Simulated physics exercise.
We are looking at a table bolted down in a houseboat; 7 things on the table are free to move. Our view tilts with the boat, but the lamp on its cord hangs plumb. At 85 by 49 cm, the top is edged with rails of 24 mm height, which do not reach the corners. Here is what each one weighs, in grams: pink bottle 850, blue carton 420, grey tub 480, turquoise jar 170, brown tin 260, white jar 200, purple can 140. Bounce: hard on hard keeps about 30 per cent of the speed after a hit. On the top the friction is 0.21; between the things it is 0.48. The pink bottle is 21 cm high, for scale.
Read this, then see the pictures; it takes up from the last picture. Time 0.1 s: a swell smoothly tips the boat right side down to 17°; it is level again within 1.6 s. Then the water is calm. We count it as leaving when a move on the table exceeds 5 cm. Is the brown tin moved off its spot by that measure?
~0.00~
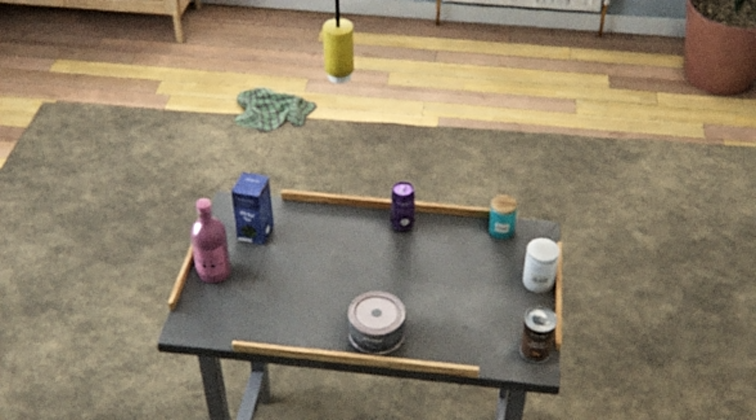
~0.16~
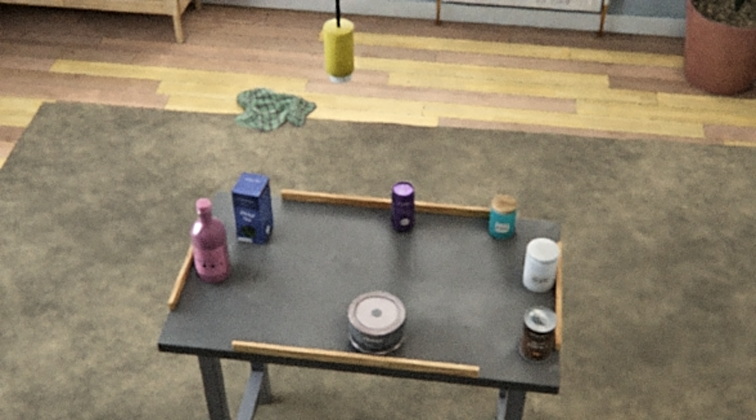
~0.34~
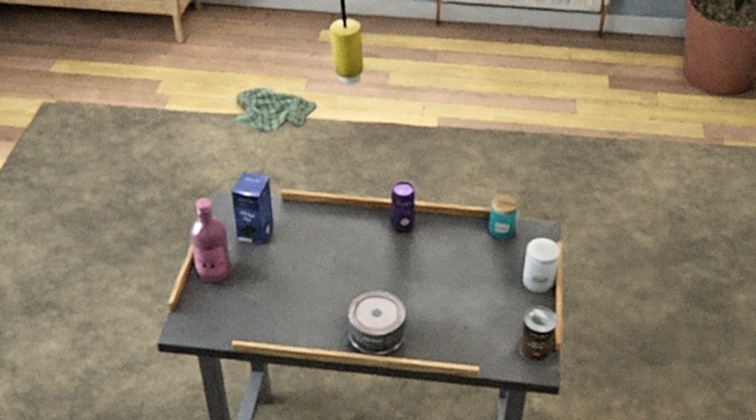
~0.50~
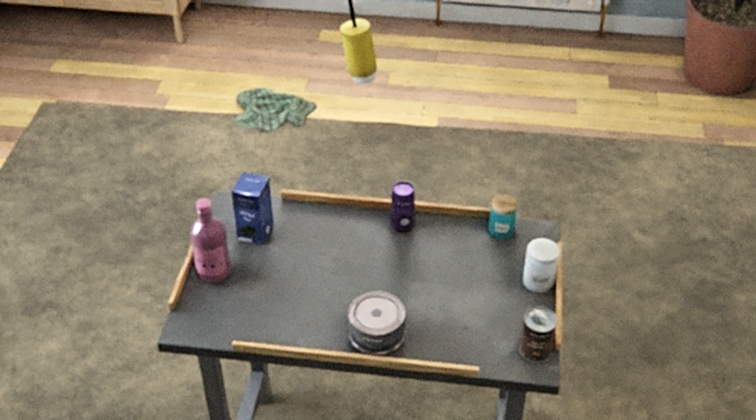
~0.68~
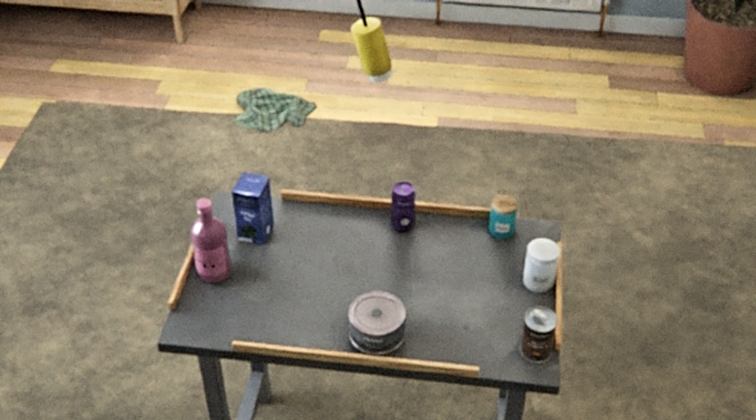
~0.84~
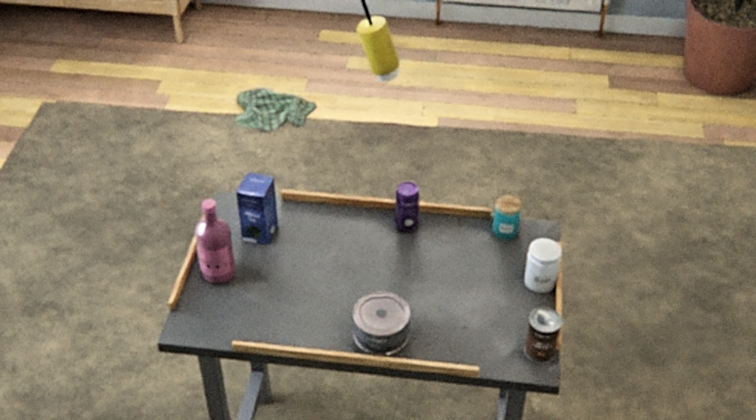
No, it remains where it was.
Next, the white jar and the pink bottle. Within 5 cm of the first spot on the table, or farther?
As for the white jar, it remains where it was, and the pink bottle winds up somewhere else.
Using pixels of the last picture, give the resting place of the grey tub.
Close to pixel (461, 331) in the final view.
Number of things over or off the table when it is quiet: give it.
1.
By 1.14 s, heel 13°, right side down; blue carton 9 cm from its spot; pink bottle 8 cm from its spot; purple can 8 cm from its spot.
By 1.44 s, heel 4°, right side down; turquoise jar now off the table; pink bottle 18 cm from its spot; purple can 17 cm from its spot.
By 1.84 s, boat level; blue carton 19 cm from its spot; purple can 18 cm from its spot; pink bottle 19 cm from its spot.
When it is over (2.2 s), off the table, turquoise jar; not toppled but over 5 cm from the start, pink bottle, blue carton, grey tub and purple can; the other 2 within 5 cm of the start. End places, in pixels of the last picture, brown tin near (543, 336).
